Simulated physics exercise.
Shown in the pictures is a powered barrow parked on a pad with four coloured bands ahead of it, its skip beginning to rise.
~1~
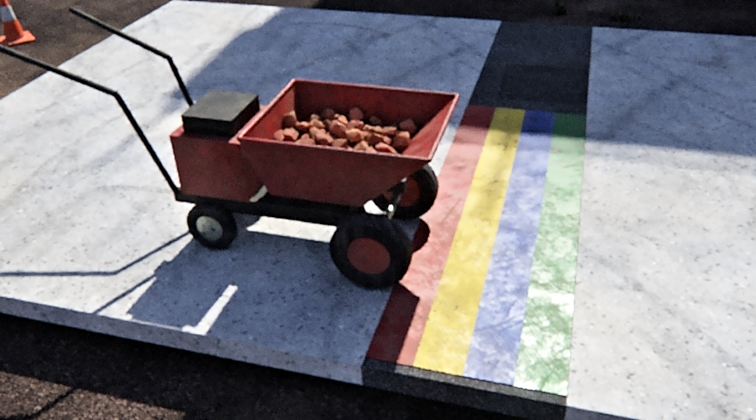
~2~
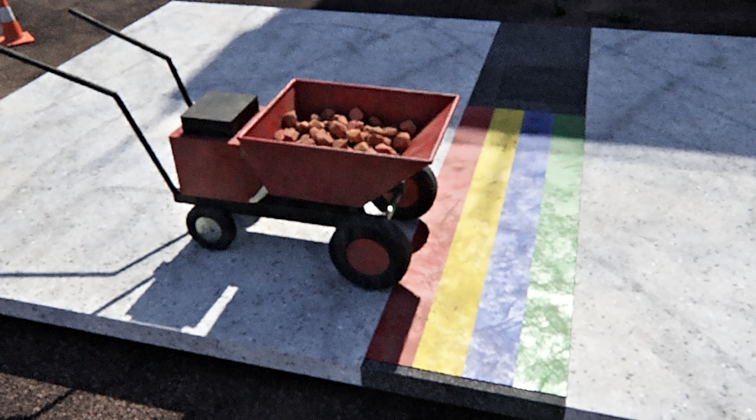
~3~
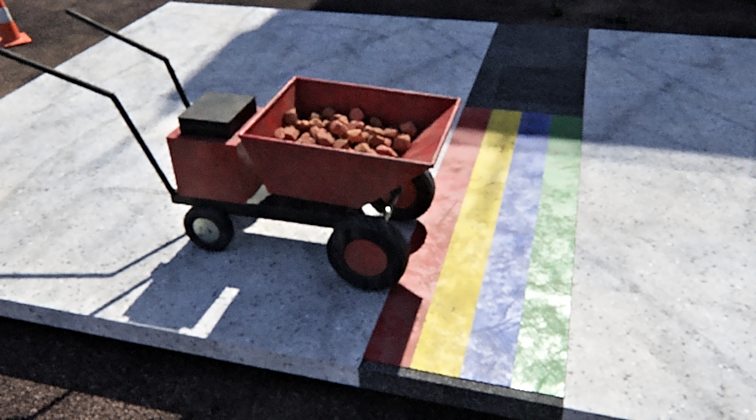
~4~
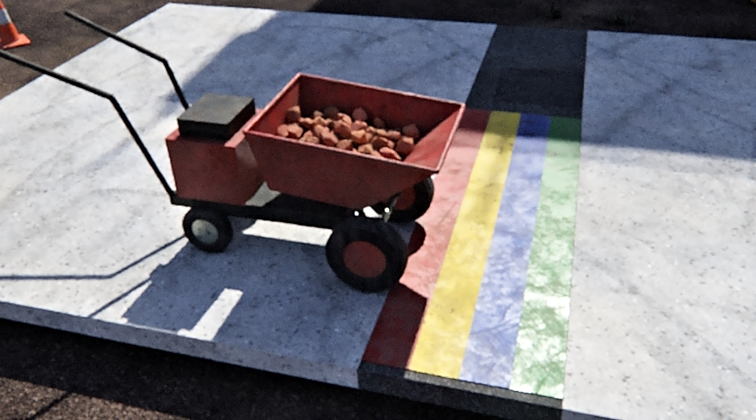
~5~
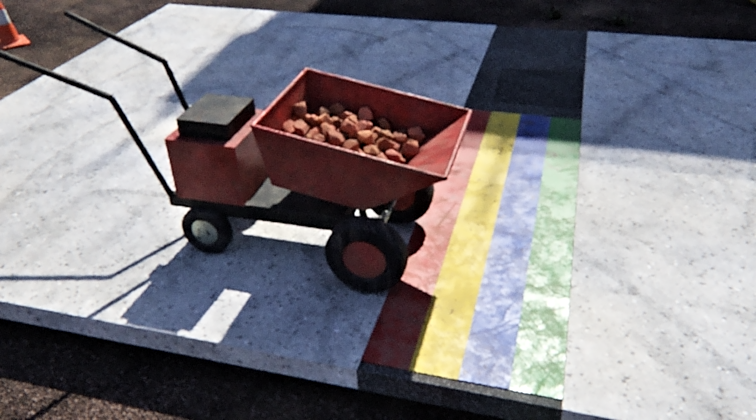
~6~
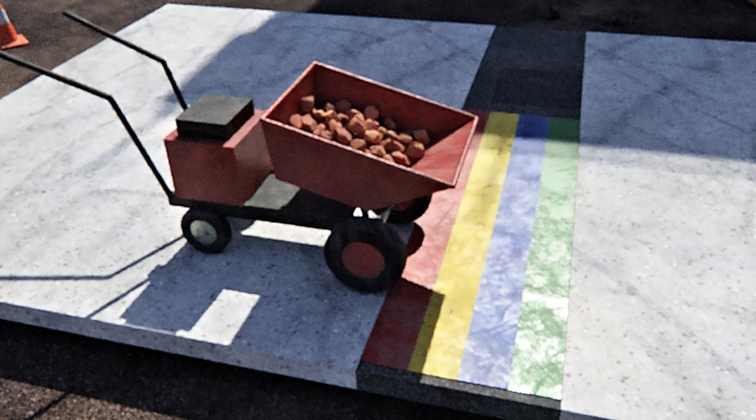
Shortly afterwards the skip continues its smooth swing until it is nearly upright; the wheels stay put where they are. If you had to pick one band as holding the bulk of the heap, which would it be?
I would pick green.
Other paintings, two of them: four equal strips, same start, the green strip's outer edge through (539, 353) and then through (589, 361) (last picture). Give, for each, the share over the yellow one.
In turn 0 and 0 in a hundred.
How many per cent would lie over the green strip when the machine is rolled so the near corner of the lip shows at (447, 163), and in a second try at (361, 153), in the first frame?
Some 40 in a hundred, then some 10 in a hundred.
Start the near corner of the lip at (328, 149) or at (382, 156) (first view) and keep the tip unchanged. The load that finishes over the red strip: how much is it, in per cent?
About 20 percent the first time, about 0 percent the second.
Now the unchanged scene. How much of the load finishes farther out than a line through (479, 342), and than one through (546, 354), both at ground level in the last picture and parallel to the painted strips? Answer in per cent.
I reckon some 80 per cent and some 40 per cent.
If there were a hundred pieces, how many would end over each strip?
The red strip takes 0 per cent, the yellow strip 0, the blue strip 20 and the green strip 35.
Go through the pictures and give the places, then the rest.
Lip of the skip (429, 161), level; top of the load (331, 141), lumps of rubble; red strip (404, 319); yellow strip (450, 327); blue strip (497, 335); green strip (545, 344), in the first frame.
Lip of the skip (430, 163), level; top of the load (331, 142), in the second frame.
Lip of the skip (432, 166), tipped barely; top of the load (332, 141), in the third frame.
Lip of the skip (437, 172), tipped a little; top of the load (324, 136), in the fourth frame.
Lip of the skip (445, 179), tipped a little; top of the load (330, 133), in the fifth frame.
Lip of the skip (453, 187), tipped clearly; top of the load (320, 132); red strip (399, 323); yellow strip (444, 331); blue strip (491, 339); green strip (540, 348), in the sixth frame.
Just after the last frame, skip tipped steeply; every one in the skip.
A moment on, skip tipped steeply; almost all in the skip; about a tenth over the blue strip; just a few over the green strip.
Further on, skip tipped right over; roughly a quarter in the skip; roughly a quarter over the blue strip; roughly a third over the green strip; roughly a quarter off the paint.
When it is over, skip tipped right over; roughly a quarter in the skip; not one over the red strip; just a few over the yellow strip; roughly a quarter over the blue strip; roughly a third over the green strip; roughly a quarter off the paint.
